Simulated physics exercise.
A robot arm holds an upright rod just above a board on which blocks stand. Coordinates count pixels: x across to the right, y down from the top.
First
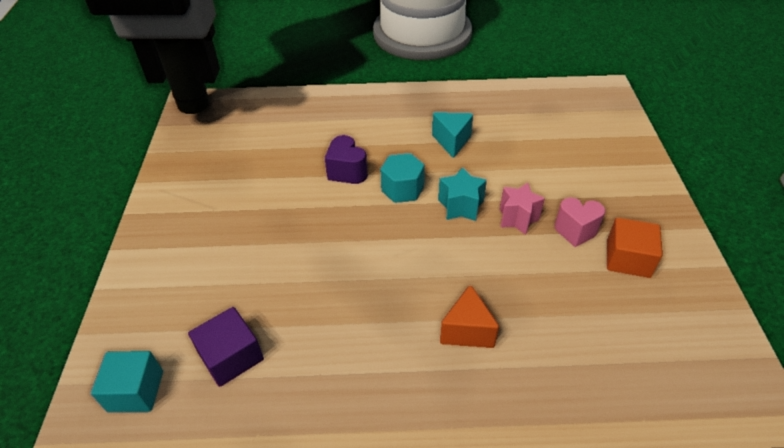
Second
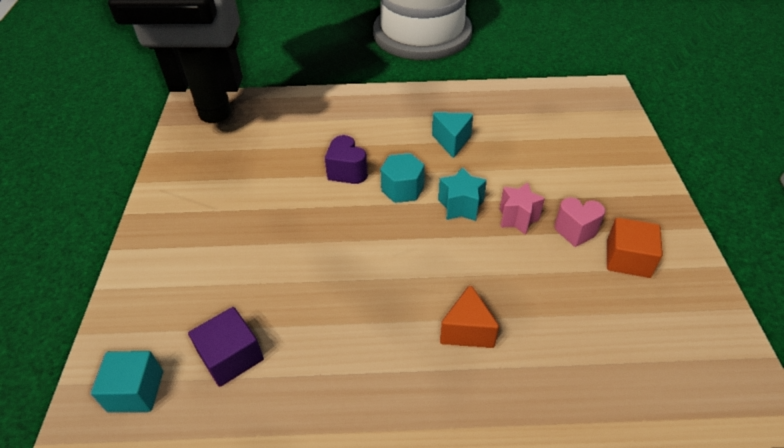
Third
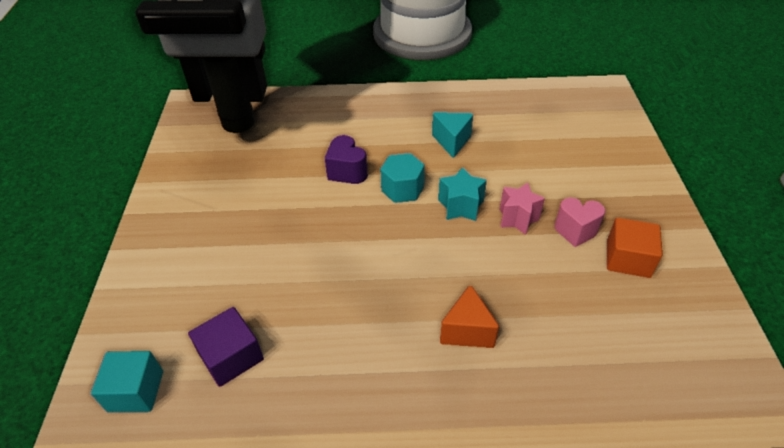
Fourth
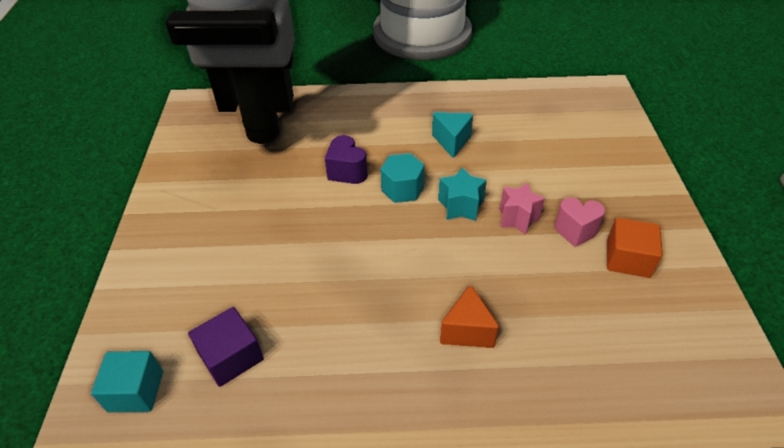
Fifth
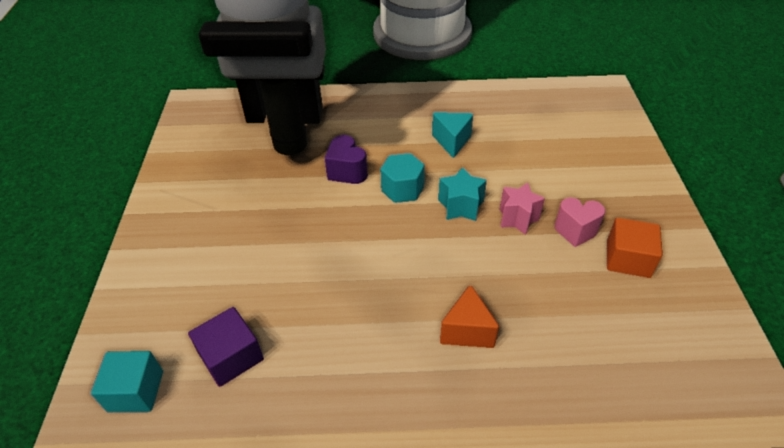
A pale striped wooden board lies on a green surface, seen from above at an angle by a camera that stays still. A purple heart, turquoise hexagon and star, pink star and heart, and orange cube slope rightward below a turquoise triangle, with an orange triangle lower down and purple and turquoise cubes at lower left. A black-tipped robot arm glides rightward and slightly nearer from the upper left corner, reaching just left of the unmoving purple heart.
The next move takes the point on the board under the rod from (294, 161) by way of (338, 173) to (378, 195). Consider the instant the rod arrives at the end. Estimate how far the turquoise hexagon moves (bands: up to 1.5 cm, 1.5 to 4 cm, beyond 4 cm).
Displaced more than 4 cm.
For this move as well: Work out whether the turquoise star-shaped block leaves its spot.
It does get moved.
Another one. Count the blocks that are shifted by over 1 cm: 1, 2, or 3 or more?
The way I see it, the answer is three or more.
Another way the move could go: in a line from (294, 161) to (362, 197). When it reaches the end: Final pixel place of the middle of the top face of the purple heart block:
Just about (379, 153).
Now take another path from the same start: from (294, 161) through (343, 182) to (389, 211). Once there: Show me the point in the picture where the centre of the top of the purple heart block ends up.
Top centre: (387, 153).
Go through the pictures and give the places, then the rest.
The first picture shows lower end of the rod (194, 106), tops of blocks, purple heart block (345, 149), turquoise hexagon (403, 166), turquoise star-shaped block (463, 183), pink star-shaped block (522, 196).
The second picture shows rod (215, 114), blocks as before.
The third picture shows rod (239, 124), blocks as before.
The fourth picture shows rod (264, 134), blocks as before.
The fifth picture shows rod (291, 145), purple heart block (345, 149), turquoise hexagon (403, 166), turquoise star-shaped block (463, 183), pink star-shaped block (522, 196).
The first path, step by step. One third of the way, rod (323, 153); purple heart block (356, 151).
Two thirds of the way, rod (351, 164); purple heart block (386, 160), turned 15° anticlockwise; turquoise hexagon (427, 172); turquoise star-shaped block (469, 185).
At the end, rod (377, 180); purple heart block (412, 164), turned 45° anticlockwise; turquoise hexagon (454, 177), turned 40° clockwise; turquoise star-shaped block (489, 193), turned 20° anticlockwise; pink star-shaped block (527, 197).
